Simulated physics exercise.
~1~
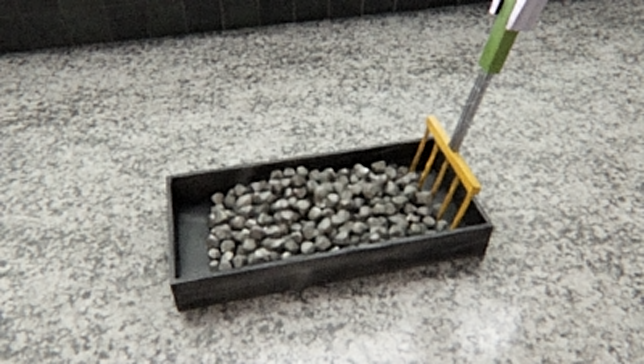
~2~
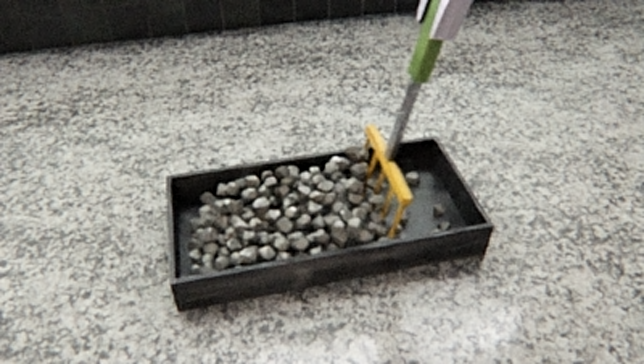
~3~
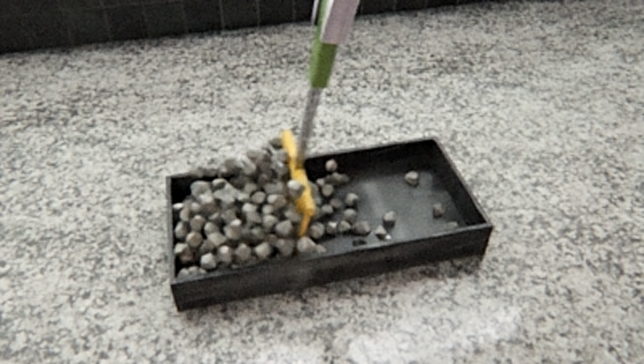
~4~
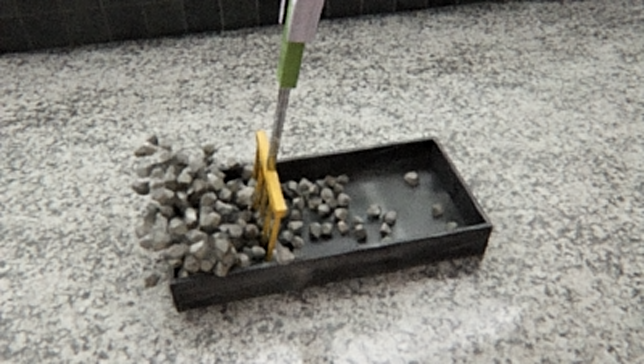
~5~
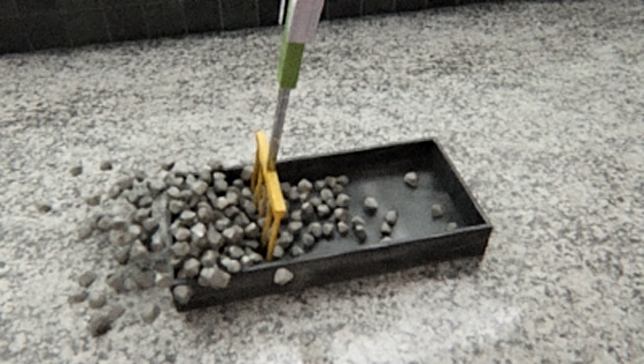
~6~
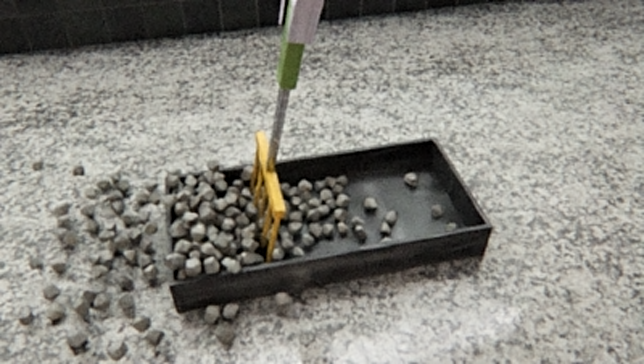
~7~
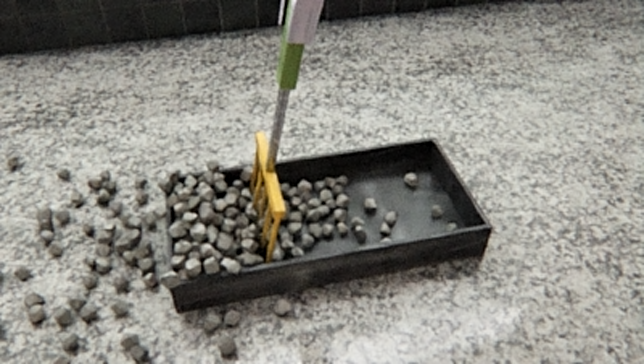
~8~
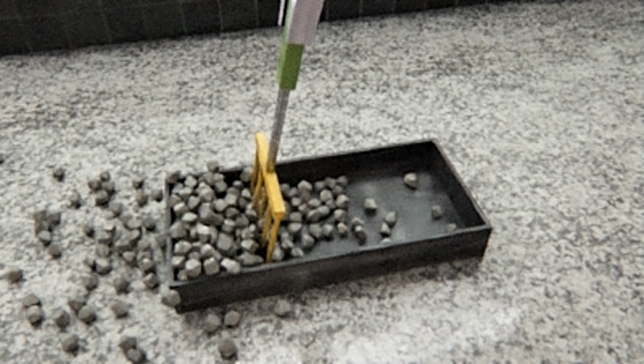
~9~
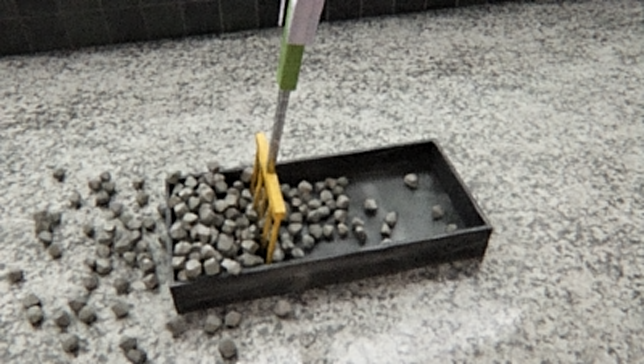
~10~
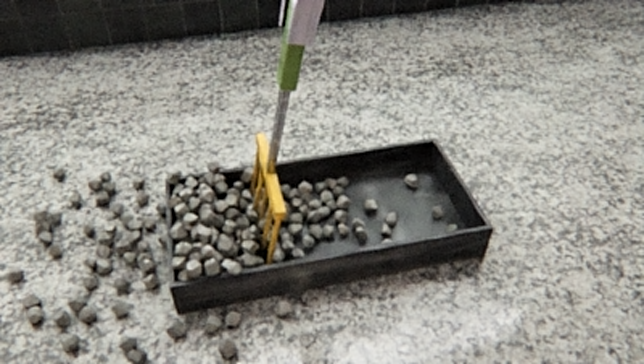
The clip shows a yellow comb on an arm sweeping grey pebbles leftward through a black rectangular tray on a speckled surface, then stopping as many spill over the left end. The scattered pebbles come to rest outside, while most remain in the tray around the still comb.
